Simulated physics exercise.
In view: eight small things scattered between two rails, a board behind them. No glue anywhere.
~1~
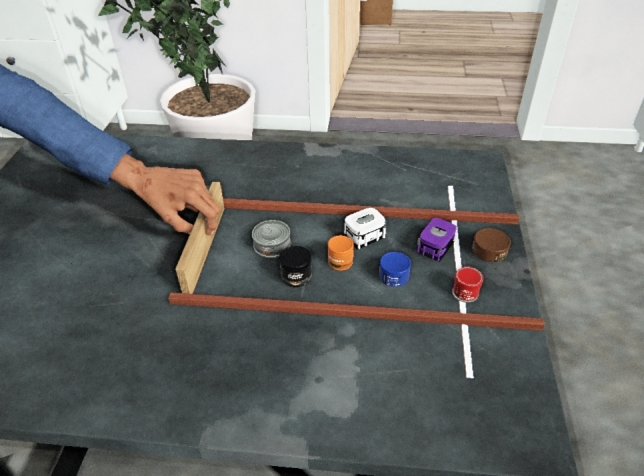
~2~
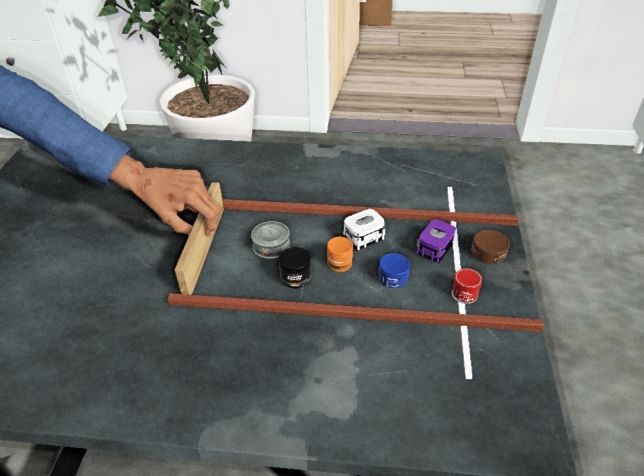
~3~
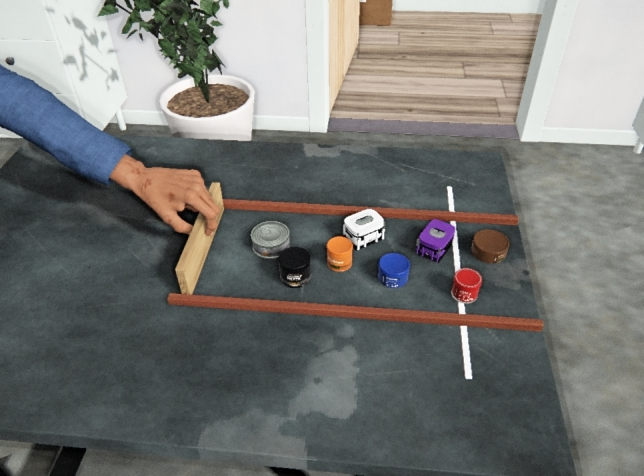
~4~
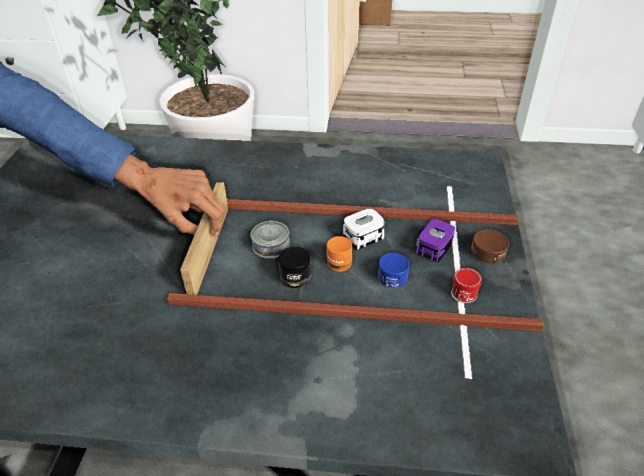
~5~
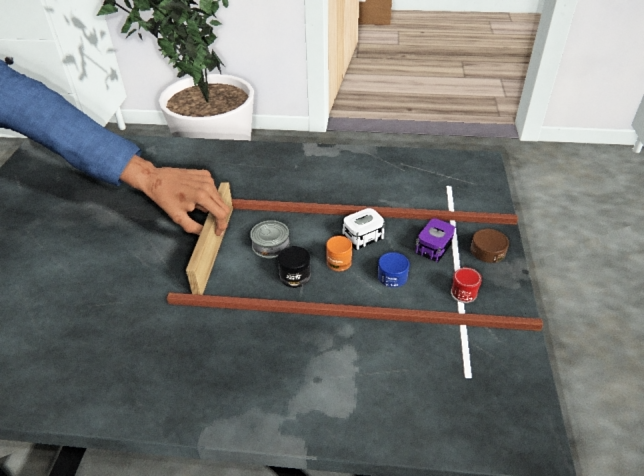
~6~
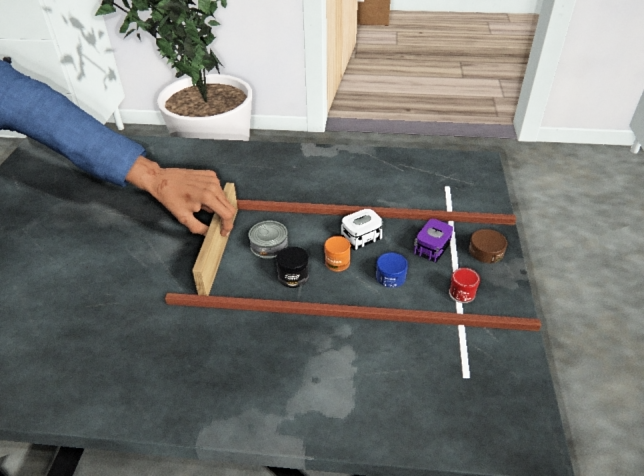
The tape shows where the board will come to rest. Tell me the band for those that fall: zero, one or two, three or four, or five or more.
As it turns out, the number that fall off is one or two.
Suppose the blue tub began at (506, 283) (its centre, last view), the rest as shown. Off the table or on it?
The blue tub holds on.
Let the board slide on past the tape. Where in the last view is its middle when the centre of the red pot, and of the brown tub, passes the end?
For the red pot at (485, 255), for the brown tub at (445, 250).
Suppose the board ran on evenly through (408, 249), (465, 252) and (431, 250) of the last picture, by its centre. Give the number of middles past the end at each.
In that order 0, 1 and 0.
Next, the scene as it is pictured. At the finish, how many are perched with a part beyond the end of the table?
That would be 0.
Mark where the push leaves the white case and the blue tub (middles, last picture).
About (466, 225), and the other about (499, 283).
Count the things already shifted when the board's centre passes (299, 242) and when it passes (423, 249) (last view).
First 3, then 8.
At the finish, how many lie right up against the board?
That makes 4.
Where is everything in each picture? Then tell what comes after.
The first picture shows brown tub (491, 245); red pot (467, 285); purple case (437, 240); board (203, 236); tape (459, 265).
The second picture shows red pot (467, 286); black tub (295, 268).
The third picture shows purple case (436, 241); blue tub (394, 270).
The fourth picture shows brown tub (490, 246); white case (364, 229).
The fifth picture shows red pot (466, 285); grey pot (270, 239).
The sixth picture shows brown tub (488, 246); red pot (464, 286); purple case (434, 240); board (217, 237); tape (455, 266).
A little later, none off yet; brown tub at rest near (488, 246); red pot at rest near (464, 286); purple case at rest near (434, 240).
Next, none off yet; brown tub moving near (493, 246); red pot shifted about its own width near (482, 291); purple case shifted about its own width near (459, 236).
When it is over, the number that fall off is one or two; down, brown tub.
